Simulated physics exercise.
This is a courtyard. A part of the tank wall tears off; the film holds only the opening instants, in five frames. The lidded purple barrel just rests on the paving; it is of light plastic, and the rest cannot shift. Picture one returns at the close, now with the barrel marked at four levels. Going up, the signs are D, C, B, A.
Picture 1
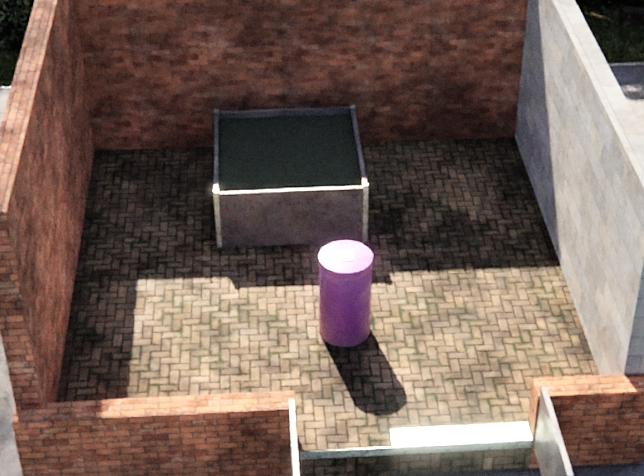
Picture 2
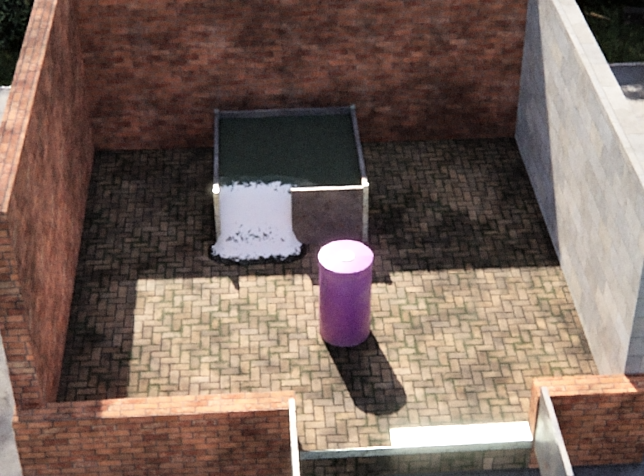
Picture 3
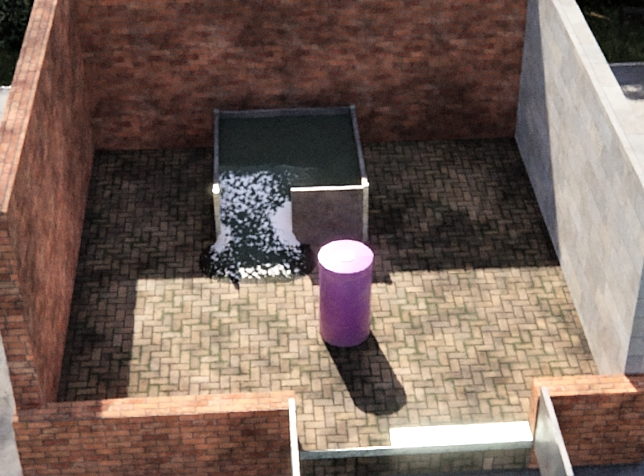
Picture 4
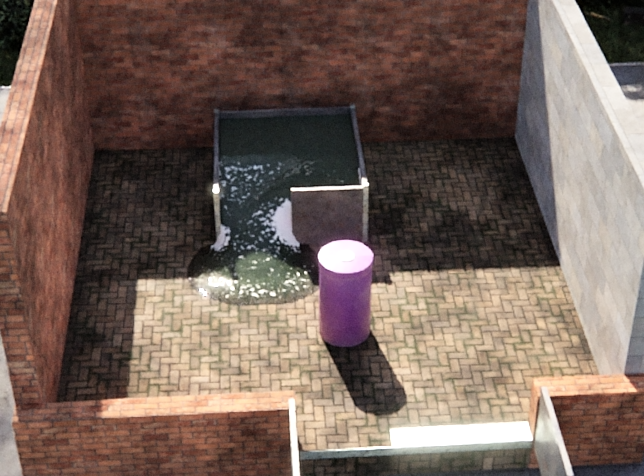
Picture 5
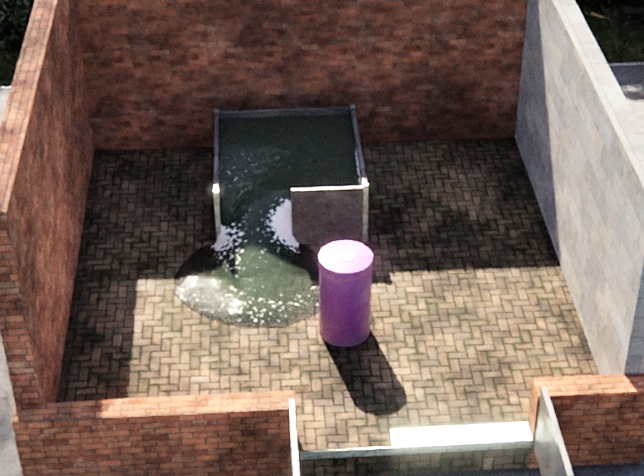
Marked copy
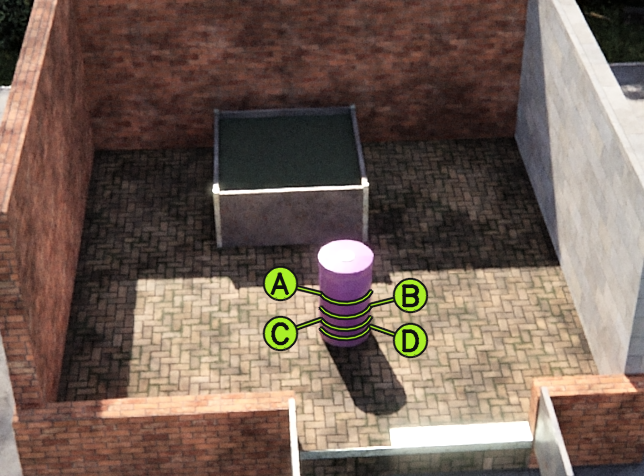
Water pours from the front left of a square tank and spreads beside a purple barrel.
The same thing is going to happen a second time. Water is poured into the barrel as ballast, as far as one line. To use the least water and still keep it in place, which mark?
C is the one.
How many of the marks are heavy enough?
Three of them.
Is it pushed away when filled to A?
No, not at all.
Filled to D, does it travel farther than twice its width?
No, it does not.
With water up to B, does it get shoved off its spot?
No, not at all.
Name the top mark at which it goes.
Here it is mark D.
On the marked copy, A at (347, 303); B at (347, 317); C at (347, 329); D at (347, 338); from the bottom up D, C, B, A.
Choosing A, it does not move.
Choosing B, it does not move.
Choosing C, it does not move.
Choosing D, it is pushed about half its own width away.
